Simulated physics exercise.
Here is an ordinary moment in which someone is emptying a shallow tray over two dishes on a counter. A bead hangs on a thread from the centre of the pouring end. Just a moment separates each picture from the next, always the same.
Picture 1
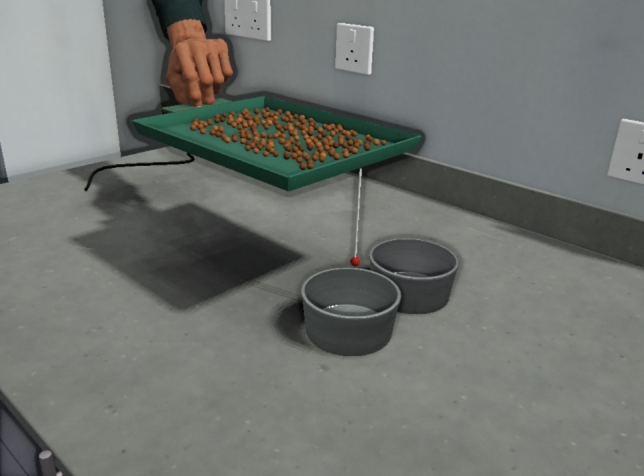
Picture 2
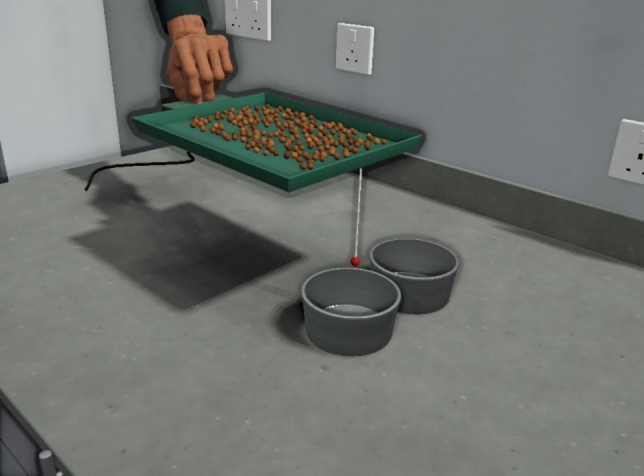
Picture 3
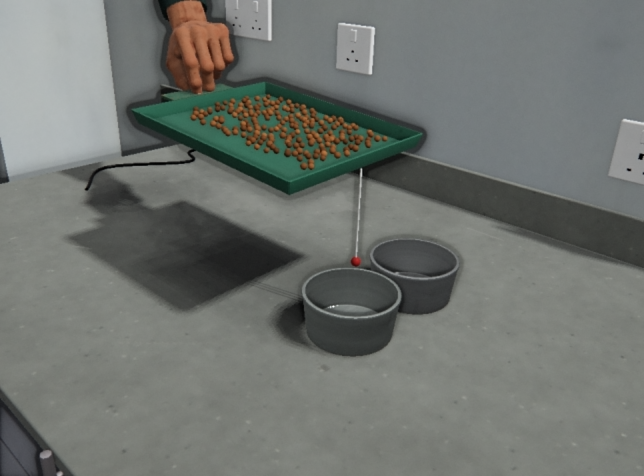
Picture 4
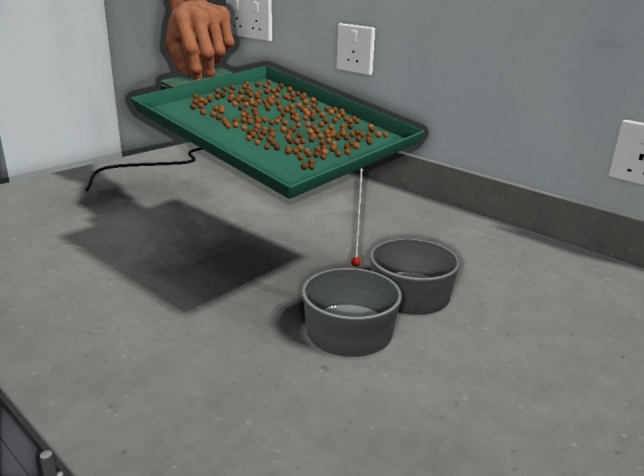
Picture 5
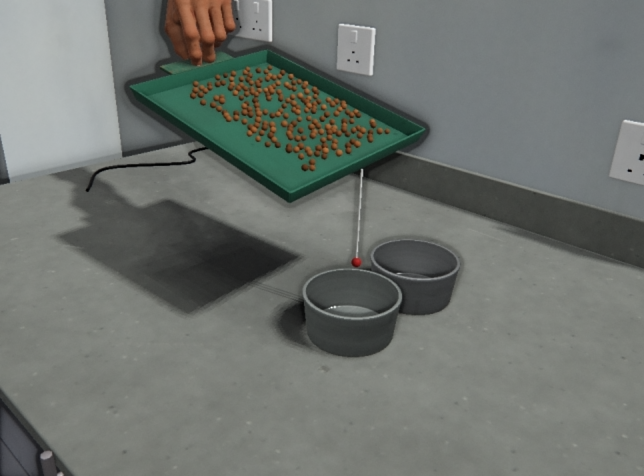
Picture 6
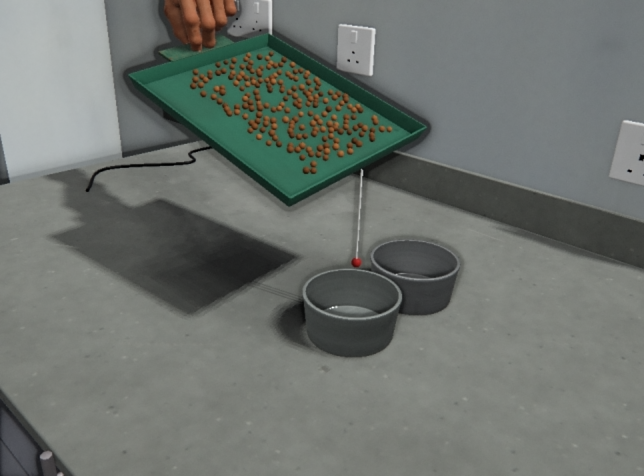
A hand gradually tilting a green tray of small brown balls above two grey dishes, its near left corner dipping slightly.
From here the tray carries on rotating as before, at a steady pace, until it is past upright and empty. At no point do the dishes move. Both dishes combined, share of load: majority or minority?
Most of the load misses the dishes.
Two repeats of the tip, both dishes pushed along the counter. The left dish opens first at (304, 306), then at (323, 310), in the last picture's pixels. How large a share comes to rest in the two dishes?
About 90 per cent, then about 90 per cent.
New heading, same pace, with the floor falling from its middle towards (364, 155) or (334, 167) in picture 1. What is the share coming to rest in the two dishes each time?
It comes to about 90 per cent the first time and about 50 per cent the second.
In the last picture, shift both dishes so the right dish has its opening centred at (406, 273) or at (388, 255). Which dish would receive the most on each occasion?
The first try favours the leftmost one, and the second try favours the leftmost one.
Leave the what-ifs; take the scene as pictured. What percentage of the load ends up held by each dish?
Share at the end - left dish ~ 20 %, right dish ~ 0 %.
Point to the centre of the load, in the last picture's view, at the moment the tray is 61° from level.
Somewhere about pixel (309, 199).
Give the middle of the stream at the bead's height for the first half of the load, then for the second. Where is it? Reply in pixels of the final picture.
(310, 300) first, (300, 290) later.
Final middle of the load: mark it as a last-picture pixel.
About (300, 362).
Soon after the last picture, tray tipped steeply; most on the tray; a stray few in the left dish; a stray few outside both; about a quarter in the air.
A little later, tray tipped right over; about a quarter on the tray; a small part in the left dish; about half outside both; about a quarter in the air.
Later still, tray tipped past a quarter turn; about a quarter in the left dish; most outside both.
At rest, tray tipped past a quarter turn; about a quarter in the left dish; none in the right dish; most outside both.
